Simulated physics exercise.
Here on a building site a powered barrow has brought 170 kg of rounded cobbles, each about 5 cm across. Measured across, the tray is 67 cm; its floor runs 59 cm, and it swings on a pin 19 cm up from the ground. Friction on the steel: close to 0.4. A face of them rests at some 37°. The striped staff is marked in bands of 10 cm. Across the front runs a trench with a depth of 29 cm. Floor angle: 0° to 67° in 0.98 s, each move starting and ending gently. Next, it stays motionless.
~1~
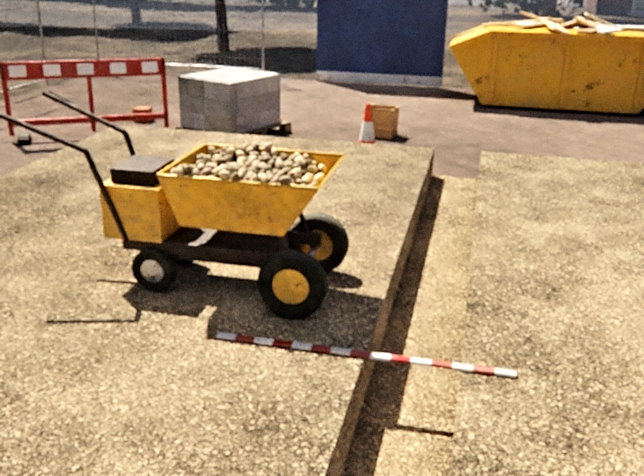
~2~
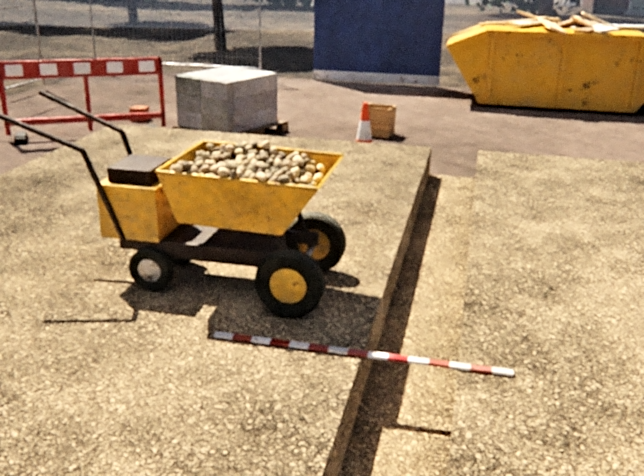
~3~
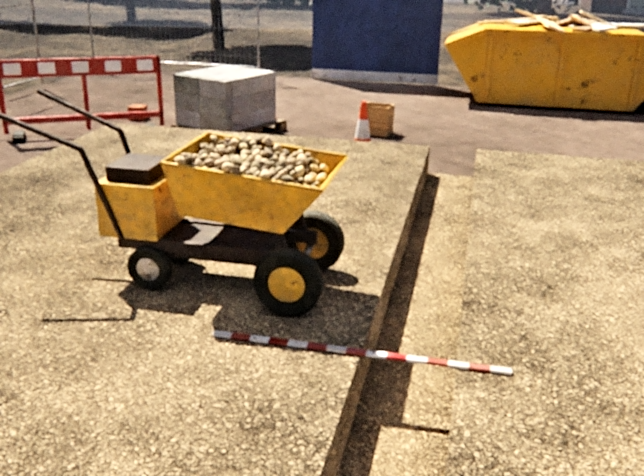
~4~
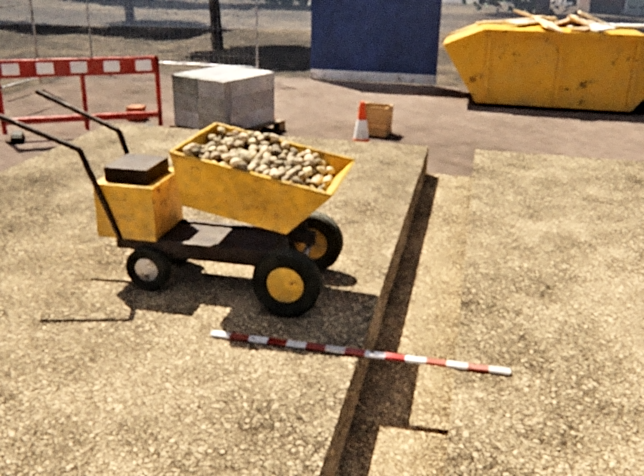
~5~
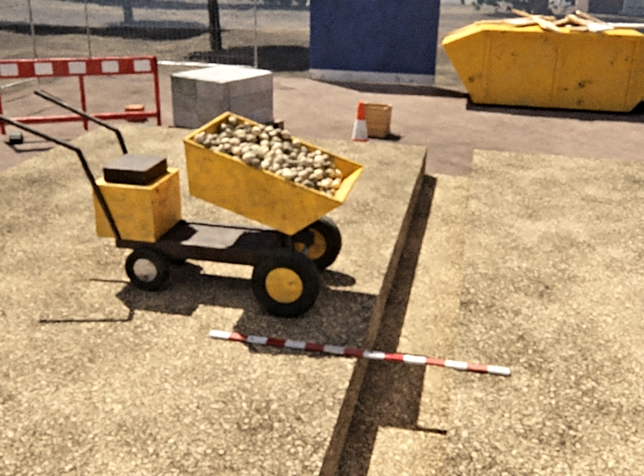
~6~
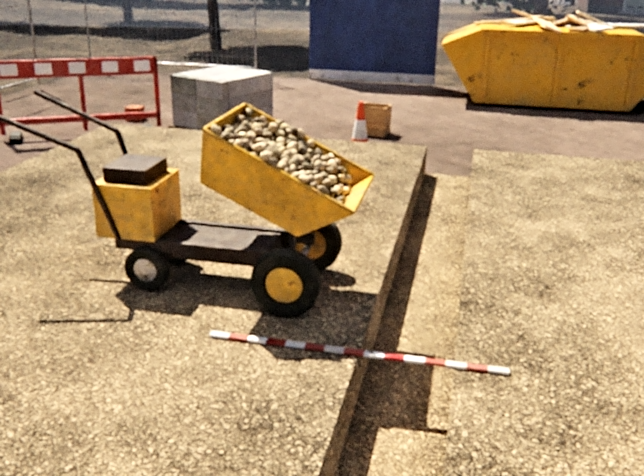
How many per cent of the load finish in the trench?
About 75 per cent.
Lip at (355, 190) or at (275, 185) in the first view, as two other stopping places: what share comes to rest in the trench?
It comes to about 40 and 90 in a hundred.
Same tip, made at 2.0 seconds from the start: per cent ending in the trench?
Near 90 per cent.
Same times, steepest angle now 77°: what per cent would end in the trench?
In that case some 85 per cent.
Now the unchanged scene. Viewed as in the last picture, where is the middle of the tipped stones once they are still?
Centre estimate: Around (429, 335).
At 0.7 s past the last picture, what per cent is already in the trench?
By that moment, roughly 30 per cent of the load.
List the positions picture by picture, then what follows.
The tray is at 0°, its lip at (318, 189); the top of the load is at (250, 151), in the first frame.
Lip at (317, 189), floor tilted 1°, highest stones at (248, 150), in the second frame.
Lip at (323, 191), floor tilted 5°, highest stones at (244, 142), in the third frame.
The tray is at 11°, its lip at (331, 196); the top of the load is at (237, 137), in the fourth frame.
The tray is at 18°, its lip at (342, 203); the top of the load is at (234, 131), in the fifth frame.
The tray is at 25°, its lip at (354, 213); the top of the load is at (251, 123), in the sixth frame.
Then, 0.3 s after the last picture the floor is at 57°, 100 % in the tray; the foremost stones are at (391, 230).
Then, 0.7 s after the last picture the floor is at 67°, 67 % in the tray, 31 % in the trench, 2 % past the trench; the foremost stones are at (474, 309).
Then, 1.0 s after the last picture the floor is at 67°, 33 % in the tray, 48 % in the trench, 19 % past the trench; the foremost stones are at (576, 314).
Then, 3.0 s after the last picture the floor is at 67°, 6 % in the tray, 75 % in the trench, 19 % past the trench; the foremost stones are past the picture's edge.
